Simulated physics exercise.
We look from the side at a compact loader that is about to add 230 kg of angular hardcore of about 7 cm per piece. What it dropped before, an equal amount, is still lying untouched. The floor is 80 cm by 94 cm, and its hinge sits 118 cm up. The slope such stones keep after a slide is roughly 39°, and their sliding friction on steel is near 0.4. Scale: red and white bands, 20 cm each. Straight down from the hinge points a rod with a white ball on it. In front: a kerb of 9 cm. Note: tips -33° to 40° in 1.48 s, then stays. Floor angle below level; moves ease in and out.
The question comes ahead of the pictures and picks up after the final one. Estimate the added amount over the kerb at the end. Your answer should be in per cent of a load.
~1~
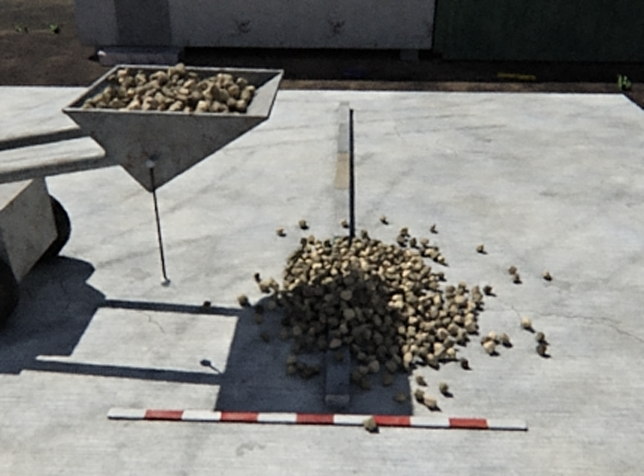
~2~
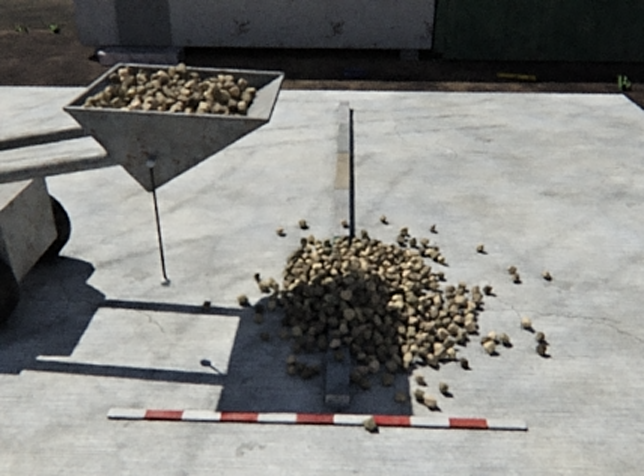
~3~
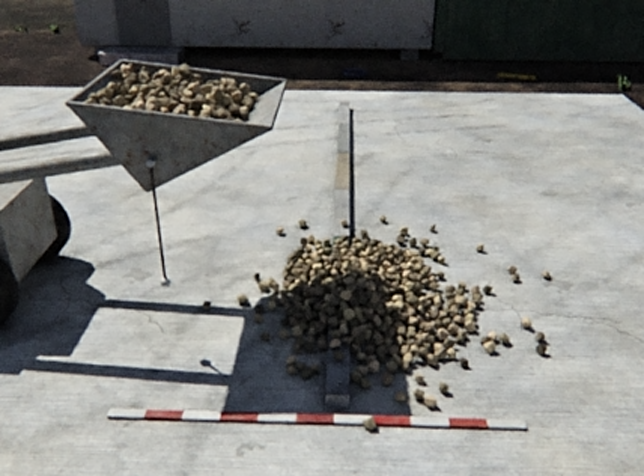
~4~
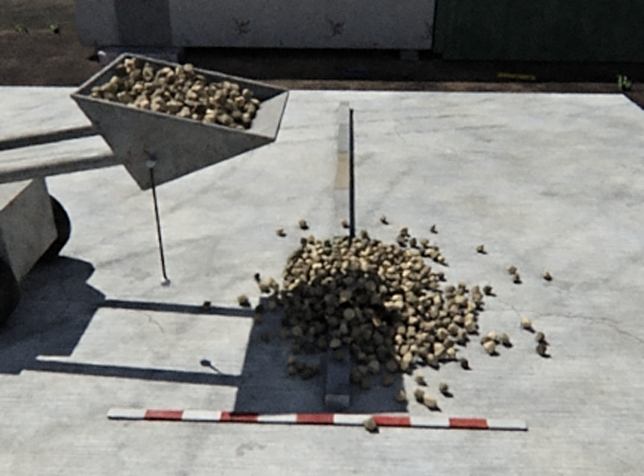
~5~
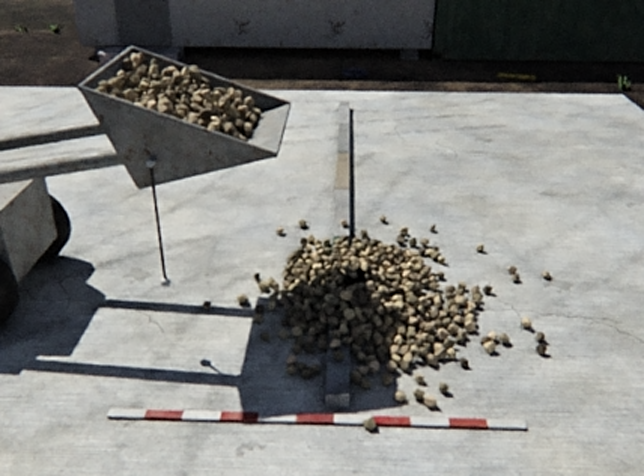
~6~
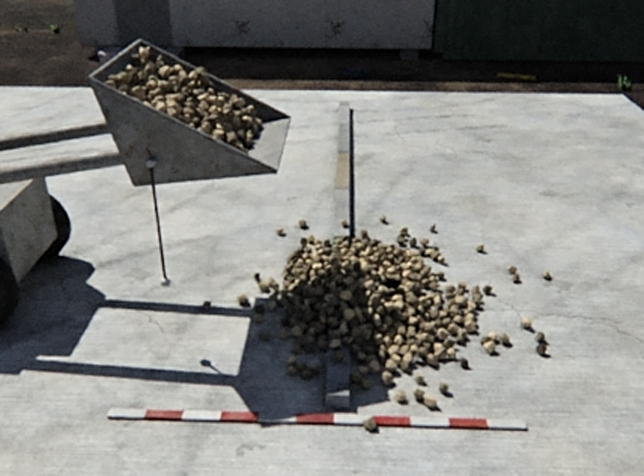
Roughly 7 per cent of a load.
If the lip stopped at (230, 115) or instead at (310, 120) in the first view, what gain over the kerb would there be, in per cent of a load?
Around 0 and 35 percent respectively.
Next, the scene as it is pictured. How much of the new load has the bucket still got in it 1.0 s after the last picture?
Roughly 50 per cent remains inside.
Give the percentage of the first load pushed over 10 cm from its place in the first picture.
I'd put it at about 0 per cent.
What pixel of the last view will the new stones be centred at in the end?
I'd say close to (298, 281).
Then, 0.5 s after the last picture the floor is at 29°; in per cent of one load, 100 in the bucket, 33 on this side of the kerb, 67 over the kerb; the foremost stones are at (518, 293).
Then, 1.0 s after the last picture the floor is at 40°; in per cent of one load, 51 in the bucket, 82 on this side of the kerb, 67 over the kerb; the foremost stones are at (518, 293).
Then, 1.3 s after the last picture the floor is at 40°; in per cent of one load, 7 in the bucket, 122 on this side of the kerb, 71 over the kerb; the foremost stones are at (518, 293).
Then, 3.8 s after the last picture the floor is at 40°; in per cent of one load, 0 in the bucket, 126 on this side of the kerb, 74 over the kerb; the foremost stones are at (518, 293). Net gain over the kerb, 7.
